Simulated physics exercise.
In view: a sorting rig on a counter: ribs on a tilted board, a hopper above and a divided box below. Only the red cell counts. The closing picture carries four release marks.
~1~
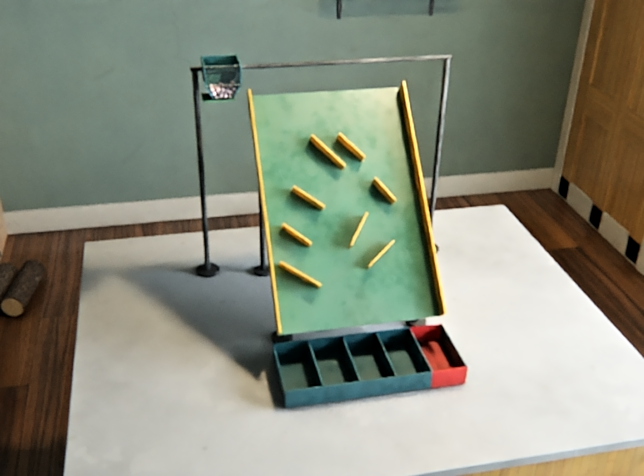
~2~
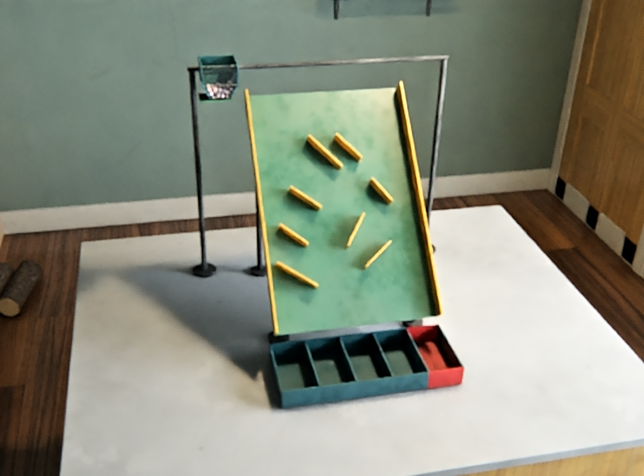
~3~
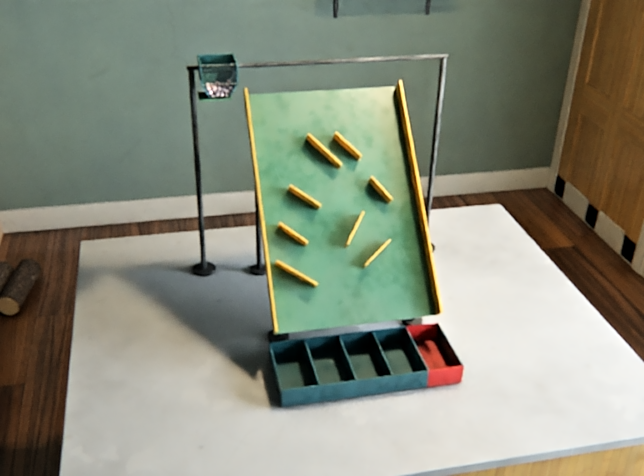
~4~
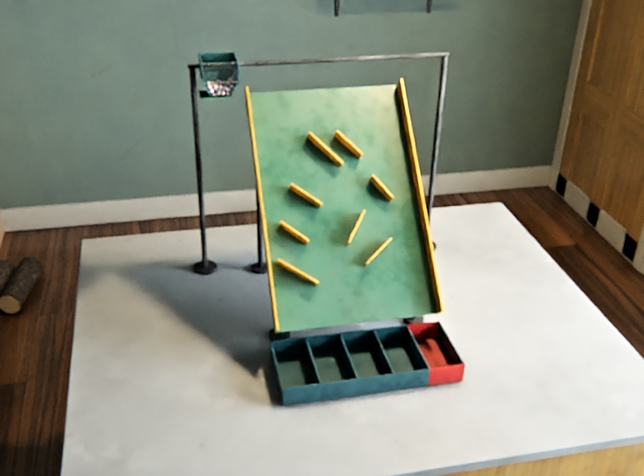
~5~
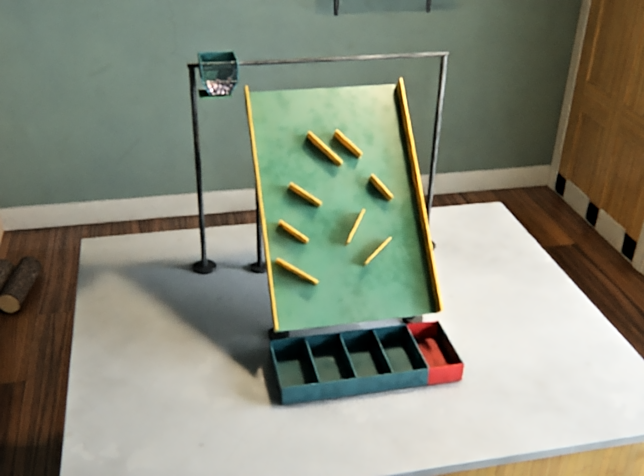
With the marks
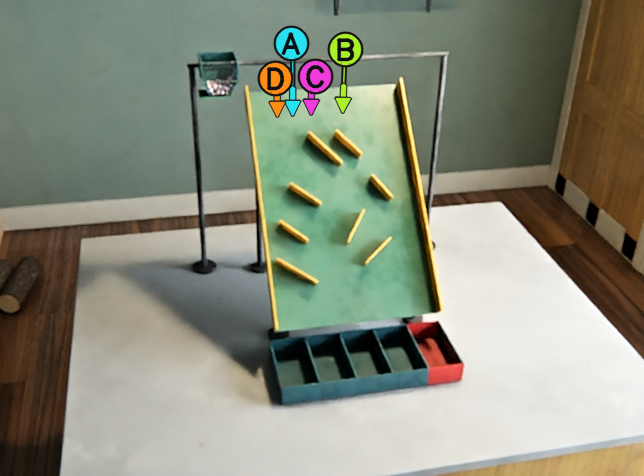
In this clip, a tilted green board with yellow ribs stands on a white counter, a small hopper of pale pieces at its upper left and a divided box with one red cell below; nothing visibly moves beyond a slight shift of the view.
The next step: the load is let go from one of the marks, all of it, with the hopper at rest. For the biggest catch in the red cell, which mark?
B works best here.
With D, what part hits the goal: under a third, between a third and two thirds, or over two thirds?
Mark D gives under a third.
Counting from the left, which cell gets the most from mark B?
The fifth.
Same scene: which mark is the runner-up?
Mark C.
On the marked copy, mark A meets the board at (292, 110); mark B meets the board at (342, 107); mark C meets the board at (311, 109); mark D meets the board at (277, 111).
With A, a small part in the red cell, most in other cells, a small part outside the box.
With B, about two thirds in the red cell, a small part in other cells, about a quarter outside the box.
With C, about a third in the red cell, about half in other cells, a small part outside the box.
With D, a stray few in the red cell, nearly all in other cells, a small part outside the box.
